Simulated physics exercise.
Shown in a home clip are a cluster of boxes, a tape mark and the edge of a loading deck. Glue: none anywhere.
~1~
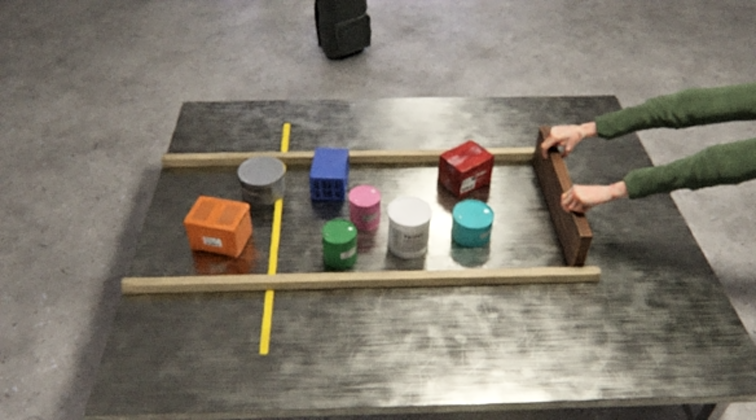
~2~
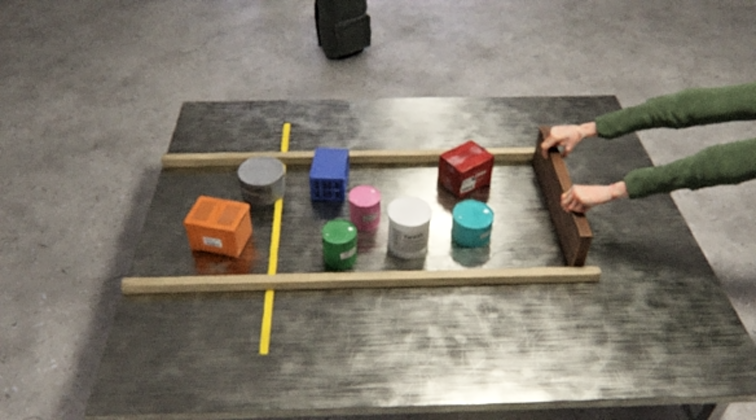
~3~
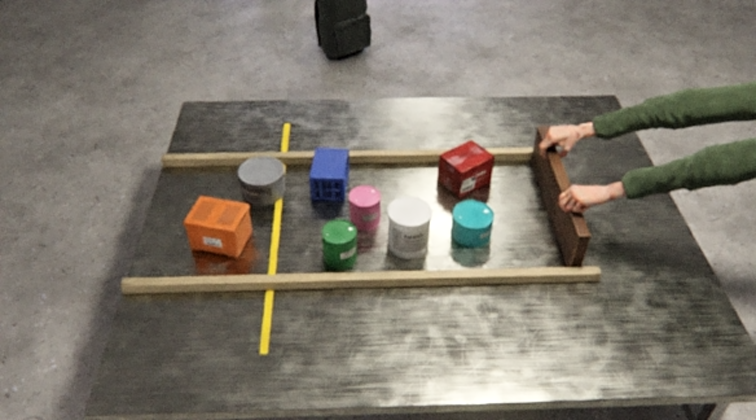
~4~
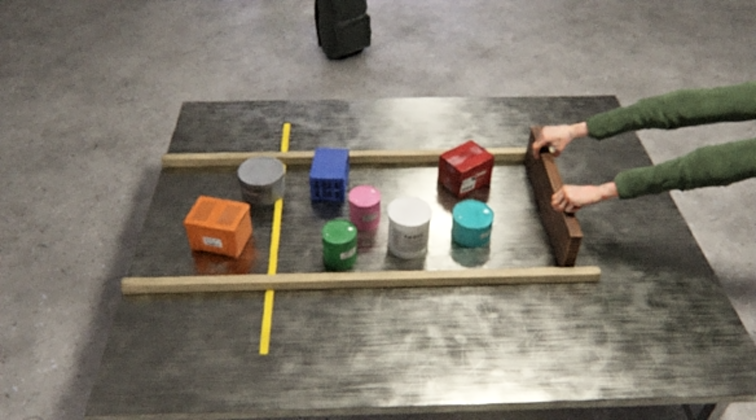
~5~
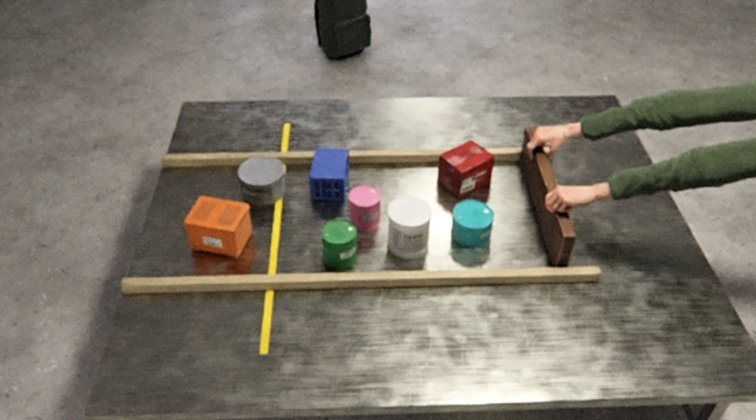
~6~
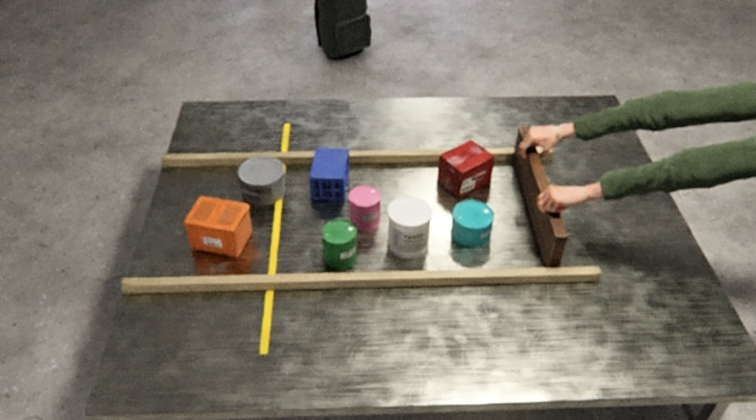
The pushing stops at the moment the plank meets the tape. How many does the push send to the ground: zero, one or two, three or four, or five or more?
Honestly, the ones lost over the side add up to nothing at all.
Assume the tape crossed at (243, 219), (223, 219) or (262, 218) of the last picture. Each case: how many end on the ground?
0, 1, 0.
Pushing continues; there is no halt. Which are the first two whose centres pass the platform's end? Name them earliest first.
Grey pail, then orange tote.
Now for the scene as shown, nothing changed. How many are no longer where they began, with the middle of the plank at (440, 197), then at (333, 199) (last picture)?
3, then 7.
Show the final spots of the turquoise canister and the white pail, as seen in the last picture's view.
Middles: Around (255, 226) and around (249, 250).
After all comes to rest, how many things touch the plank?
4 in contact.
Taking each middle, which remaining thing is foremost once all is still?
Foremost is the grey pail.
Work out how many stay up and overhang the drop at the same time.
The number is 0.
A little later, none off yet; orange tote at rest near (220, 227); grey pail at rest near (263, 181); blue crate at rest near (330, 174).
When it is over, the number that fall off is zero.
